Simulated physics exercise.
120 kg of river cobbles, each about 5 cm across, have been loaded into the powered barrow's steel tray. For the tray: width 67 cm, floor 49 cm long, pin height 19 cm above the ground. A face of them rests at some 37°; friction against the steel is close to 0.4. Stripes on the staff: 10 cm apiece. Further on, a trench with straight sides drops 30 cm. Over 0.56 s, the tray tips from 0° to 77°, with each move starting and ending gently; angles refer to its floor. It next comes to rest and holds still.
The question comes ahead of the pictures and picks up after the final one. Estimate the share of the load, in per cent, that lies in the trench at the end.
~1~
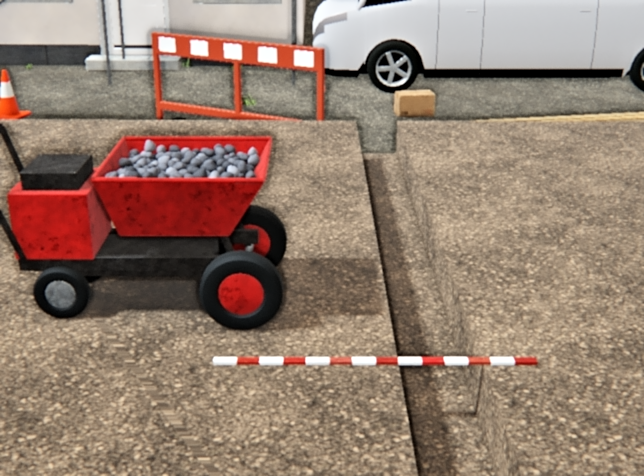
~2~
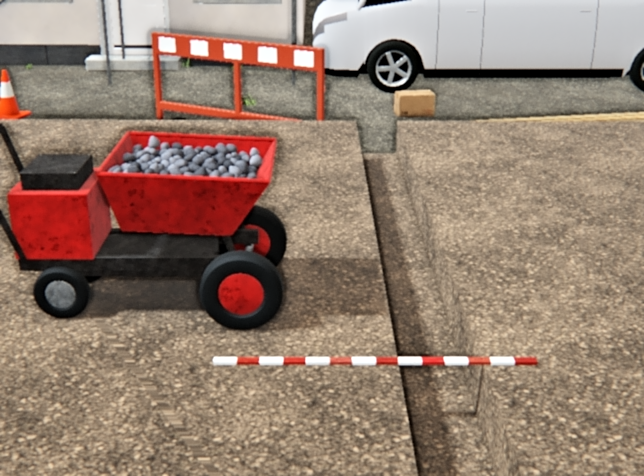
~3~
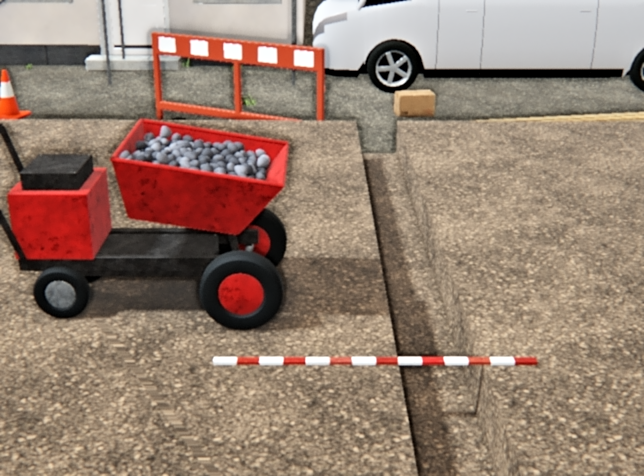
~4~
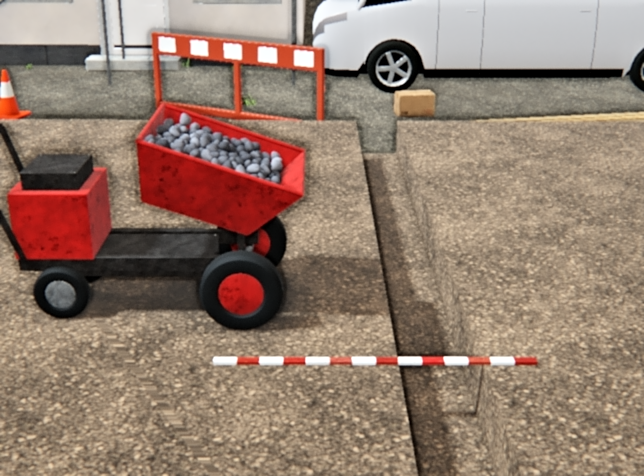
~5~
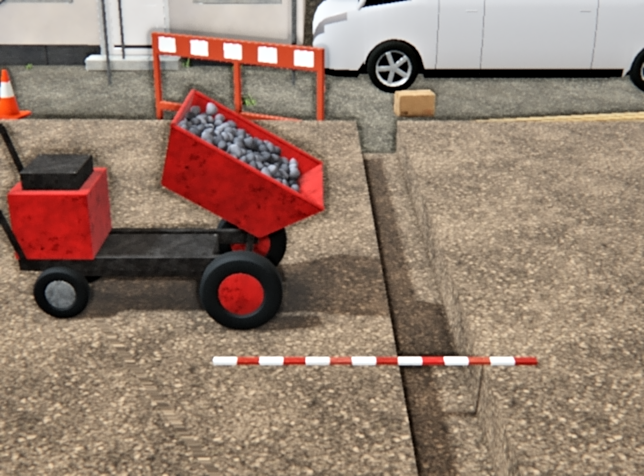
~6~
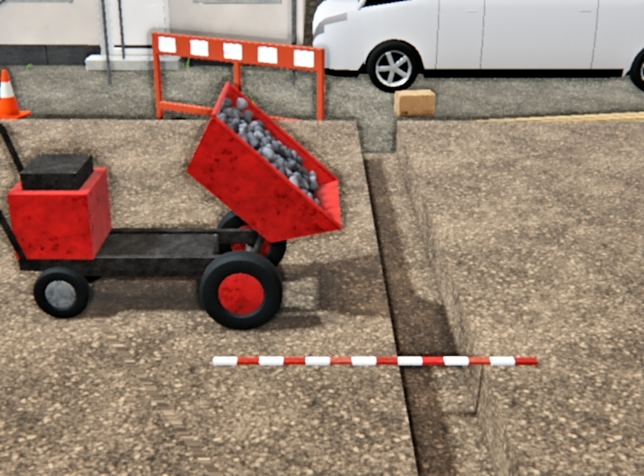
I would say 89 per cent of the load lies in the trench at the end.
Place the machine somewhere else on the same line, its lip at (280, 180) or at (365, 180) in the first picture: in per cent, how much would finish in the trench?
Around 80% for the first place and 10% for the second.
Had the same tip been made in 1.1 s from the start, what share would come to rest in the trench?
Then about 95 per cent.
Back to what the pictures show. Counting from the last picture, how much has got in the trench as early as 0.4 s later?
I'd put it near 45 per cent.
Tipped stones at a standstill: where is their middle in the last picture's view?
Centre estimate: Around (427, 338).
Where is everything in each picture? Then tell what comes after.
In the first frame, the tray is at 0°, its lip at (264, 181); the top of the load is at (192, 160).
In the second frame, lip at (269, 182), floor tilted 2°, highest stones at (172, 156).
In the third frame, the tray is at 9°, its lip at (283, 186); the top of the load is at (170, 146).
In the fourth frame, the tray is at 19°, its lip at (303, 195); the top of the load is at (172, 131).
In the fifth frame, the tray is at 30°, its lip at (323, 209); the top of the load is at (197, 117).
In the sixth frame, the tray is at 43°, its lip at (341, 228); the top of the load is at (228, 109).
Then, 0.1 s after the last picture the floor is at 65°, 100 % in the tray; the foremost stones are at (350, 234).
Then, 0.4 s after the last picture the floor is at 77°, 50 % in the tray, 4 % short of the trench, 46 % in the trench; the foremost stones are at (453, 324).
Then, 0.7 s after the last picture the floor is at 77°, 6 % in the tray, 5 % short of the trench, 80 % in the trench, 8 % past the trench; the foremost stones are at (595, 298).
Then, 2.7 s after the last picture the floor is at 77°, 0 % in the tray, 3 % short of the trench, 89 % in the trench, 8 % past the trench; the foremost stones are past the picture's edge.
